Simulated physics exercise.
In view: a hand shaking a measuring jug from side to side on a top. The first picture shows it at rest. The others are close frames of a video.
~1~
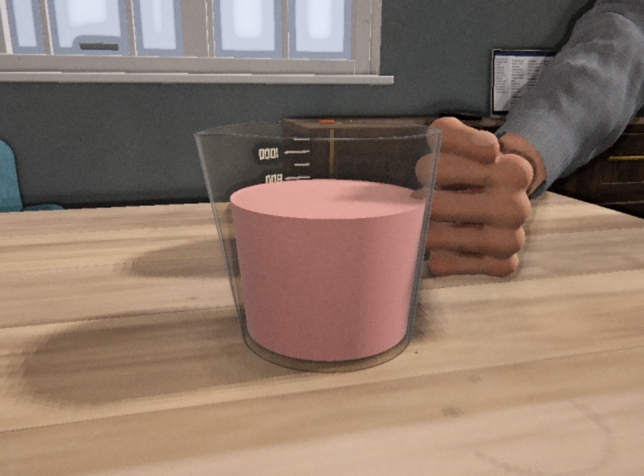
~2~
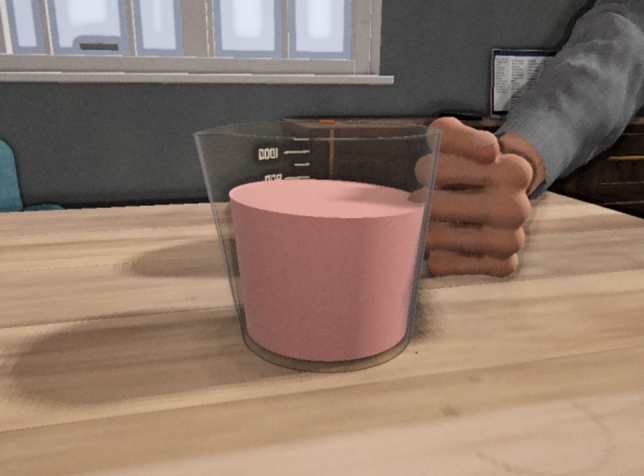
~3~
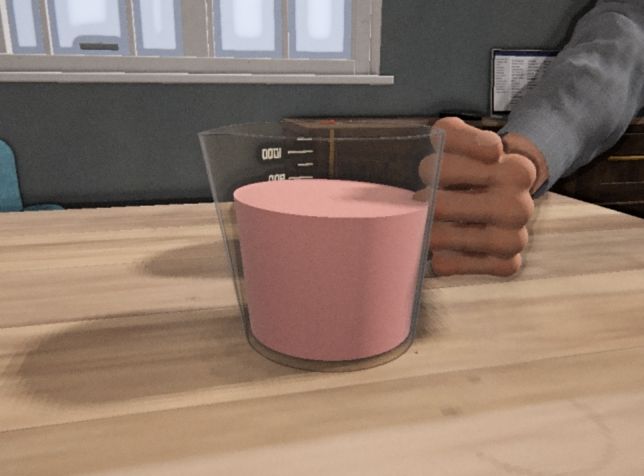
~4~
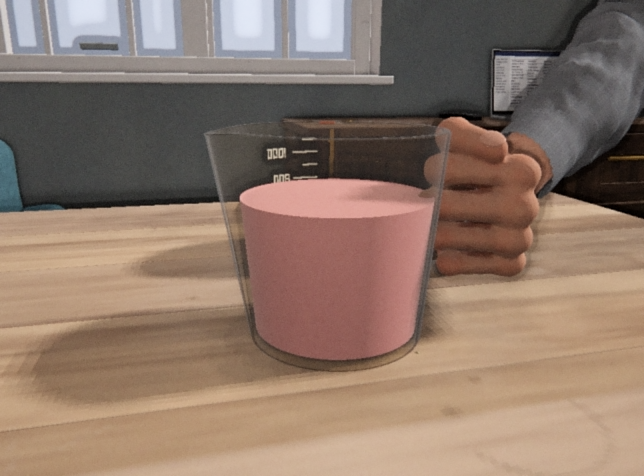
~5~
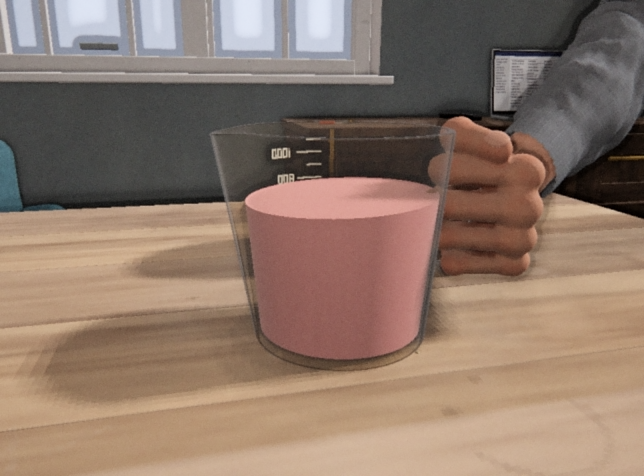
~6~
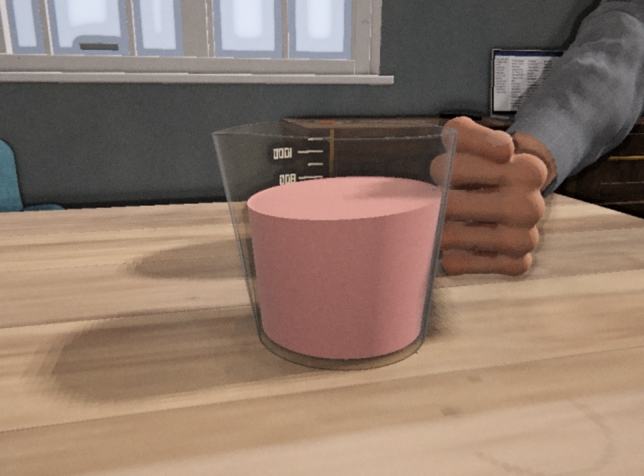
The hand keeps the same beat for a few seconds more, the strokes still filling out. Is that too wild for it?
It stays dry outside.
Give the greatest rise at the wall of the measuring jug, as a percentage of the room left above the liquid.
I make it 20 per cent.
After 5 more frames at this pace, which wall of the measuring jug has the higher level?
Higher on the left side.
Soon after, the highest wave so far stays far below the rim.
In the end, the highest wave so far stays far below the rim; nothing has left it.
